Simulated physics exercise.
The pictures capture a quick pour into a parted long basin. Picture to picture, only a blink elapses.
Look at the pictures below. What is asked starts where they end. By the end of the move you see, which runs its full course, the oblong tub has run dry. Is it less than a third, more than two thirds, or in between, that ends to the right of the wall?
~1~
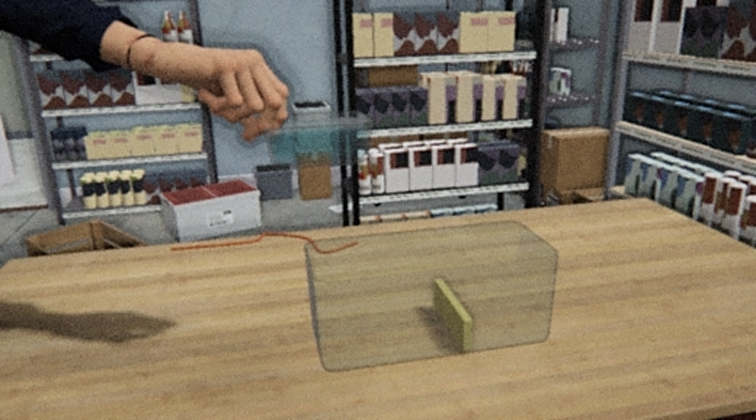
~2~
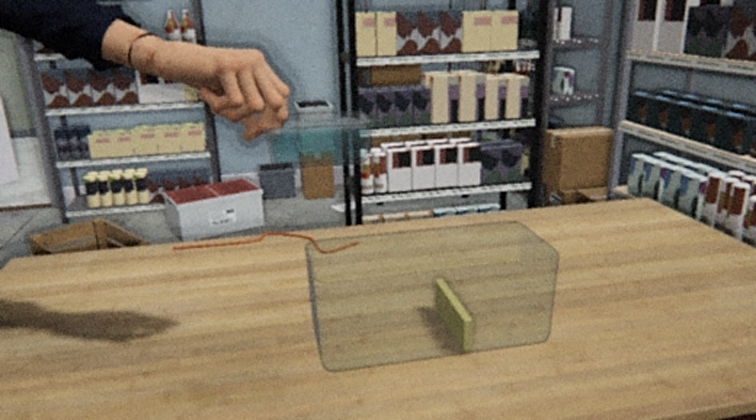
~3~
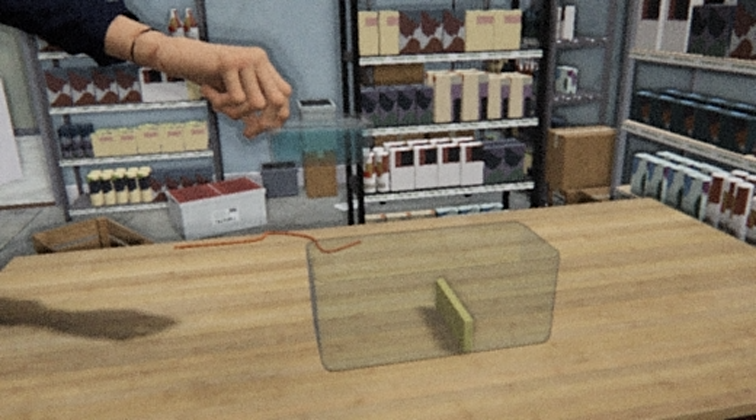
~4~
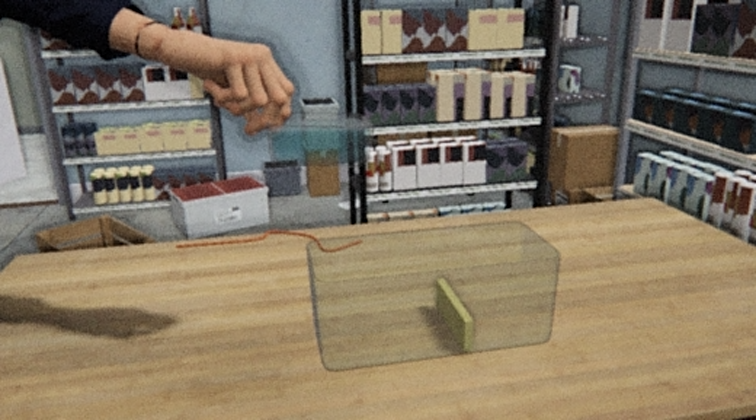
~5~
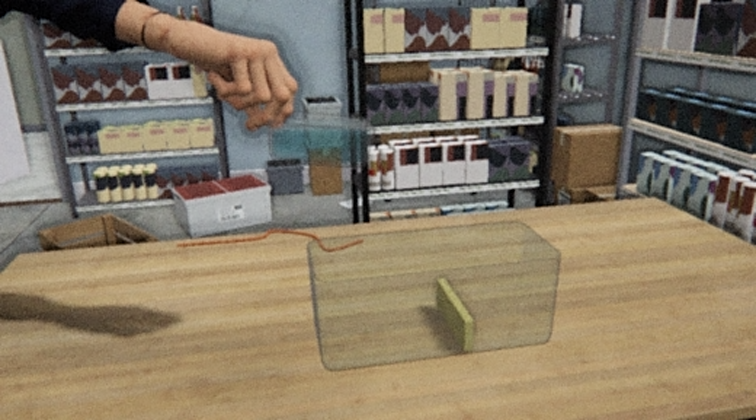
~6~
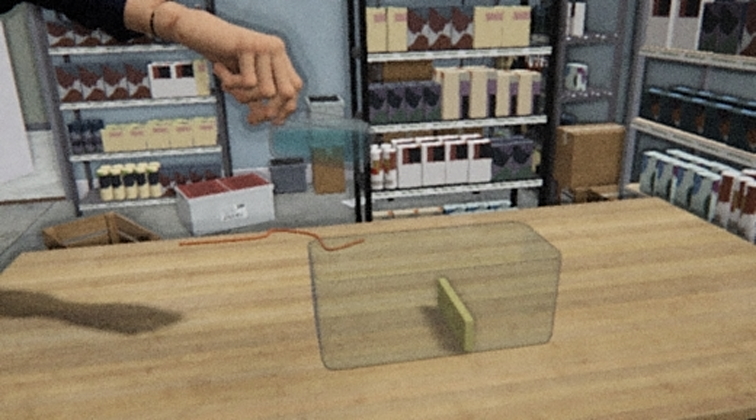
Low band.
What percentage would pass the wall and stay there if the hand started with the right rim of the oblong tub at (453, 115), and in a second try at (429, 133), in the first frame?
85 % and 75 %.
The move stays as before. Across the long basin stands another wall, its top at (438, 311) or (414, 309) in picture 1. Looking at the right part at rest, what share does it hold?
Try one about 25 %, try two about 65 %.
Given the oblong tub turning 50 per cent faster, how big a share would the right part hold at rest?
I'd say roughly 5 in every hundred ends up there.
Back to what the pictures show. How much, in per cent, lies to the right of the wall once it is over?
Close to 5 in a hundred.
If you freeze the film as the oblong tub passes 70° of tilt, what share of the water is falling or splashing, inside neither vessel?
It's close to 45 percent.
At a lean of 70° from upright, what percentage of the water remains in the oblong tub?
About 20 % remains.
A moment on, the oblong tub is tipped part way and 22 per cent is still to pour, 31 is left of the wall and 0 right of it.
Next, the oblong tub is tipped right over and 2 per cent is still to pour, 89 is left of the wall and 3 right of it.
Then the oblong tub is tipped right over and 0 per cent is still to pour, 96 is left of the wall and 3 right of it.
Later the oblong tub is tipped right over and 0 per cent is still to pour, 95 is left of the wall and 4 right of it.
Finally, 95 per cent lies left of the wall, 4 right of it and 1 outside.
